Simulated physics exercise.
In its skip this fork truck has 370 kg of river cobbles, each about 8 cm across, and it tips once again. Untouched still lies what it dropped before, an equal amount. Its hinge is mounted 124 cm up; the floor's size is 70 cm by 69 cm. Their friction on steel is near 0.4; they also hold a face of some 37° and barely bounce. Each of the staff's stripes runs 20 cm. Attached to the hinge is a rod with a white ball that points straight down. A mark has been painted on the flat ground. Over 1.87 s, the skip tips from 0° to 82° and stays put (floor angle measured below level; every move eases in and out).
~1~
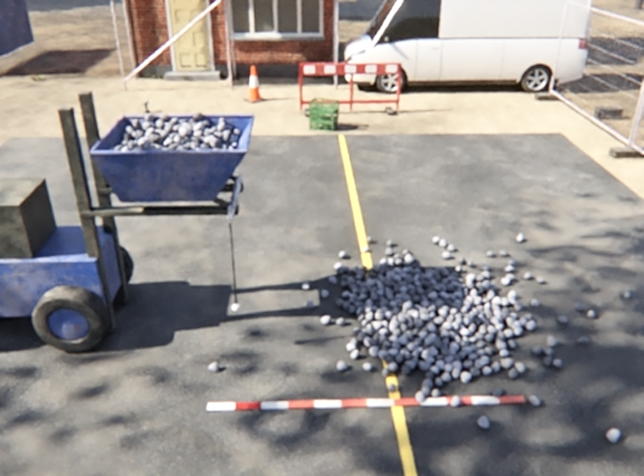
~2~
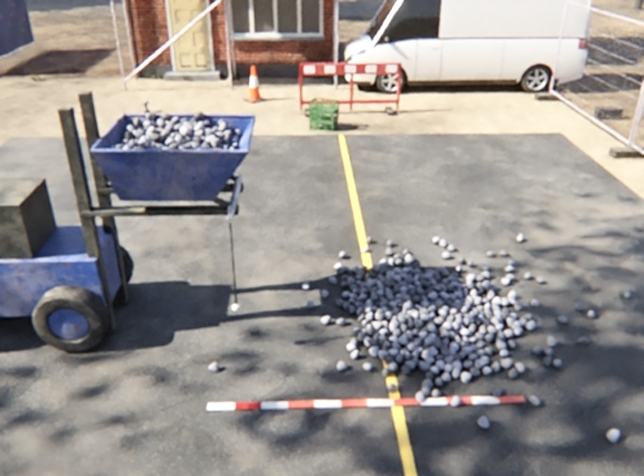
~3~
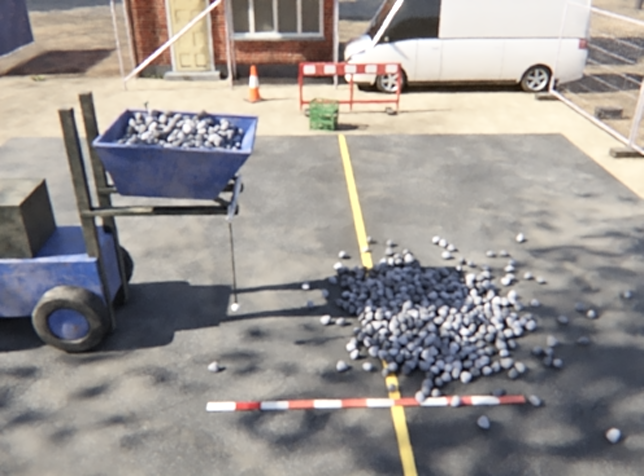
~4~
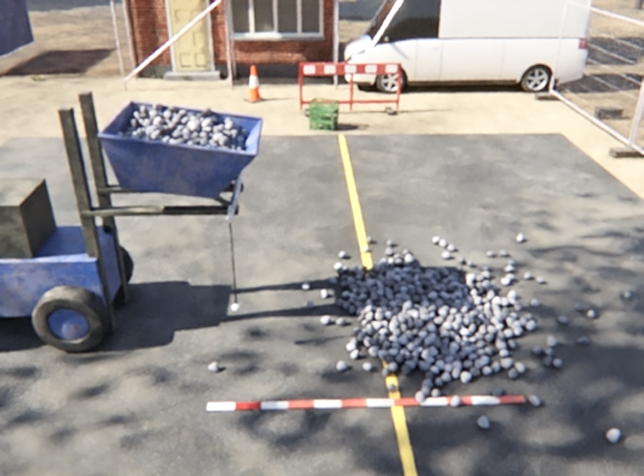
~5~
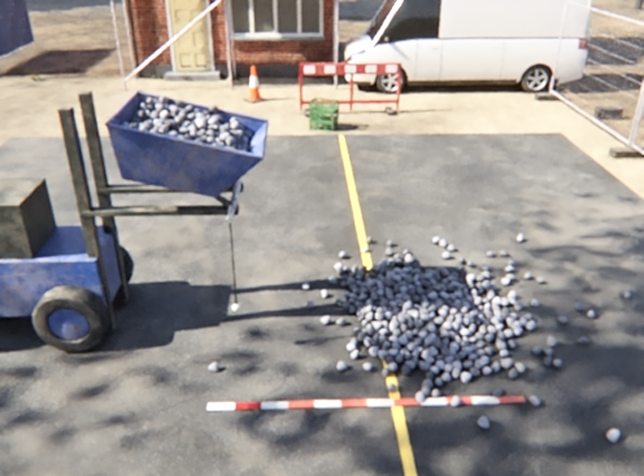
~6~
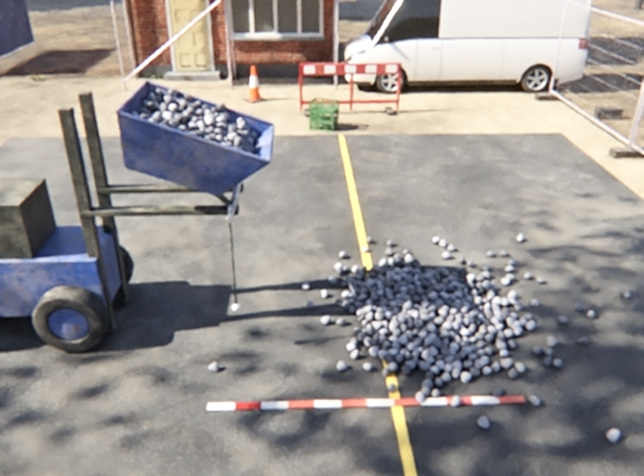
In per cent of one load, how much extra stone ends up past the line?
About 33 %.
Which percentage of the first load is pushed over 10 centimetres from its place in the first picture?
Around 10 in a hundred.
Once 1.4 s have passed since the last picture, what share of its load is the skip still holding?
Still inside: Some 35 %.
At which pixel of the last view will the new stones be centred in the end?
The centre sits about (361, 302).
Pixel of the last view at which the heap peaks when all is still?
I'd say somewhere near (376, 287).
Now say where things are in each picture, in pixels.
In the first picture, the skip is at 0°, its lip at (246, 152); the top of the load is at (174, 125). The earlier load is highest near (401, 300), 20 cm above ground level, 15 % short of the line, 85 % past the line.
The second picture shows lip at (247, 152), floor tilted 1°, highest stones at (175, 124).
The third picture shows lip at (251, 153), floor tilted 4°, highest stones at (164, 121).
The fourth picture shows lip at (256, 155), floor tilted 8°, highest stones at (160, 115).
In the fifth picture, the skip is at 13°, its lip at (263, 158); the top of the load is at (158, 108).
The sixth picture shows lip at (270, 162), floor tilted 20°, highest stones at (162, 100).
Then, 0.8 s after the last picture the floor is at 69°; in per cent of one load, 97 in the skip, 18 short of the line, 85 past the line; the foremost stones are at (603, 318).
Then, 1.4 s after the last picture the floor is at 82°; in per cent of one load, 35 in the skip, 70 short of the line, 95 past the line; the foremost stones are at (603, 318).
Then, 1.7 s after the last picture the floor is at 82°; in per cent of one load, 11 in the skip, 79 short of the line, 111 past the line; the foremost stones are at (603, 318).
Then, 4.2 s after the last picture the floor is at 82°; in per cent of one load, 0 in the skip, 82 short of the line, 118 past the line; the foremost stones are at (603, 318). Net gain past the line, 33.
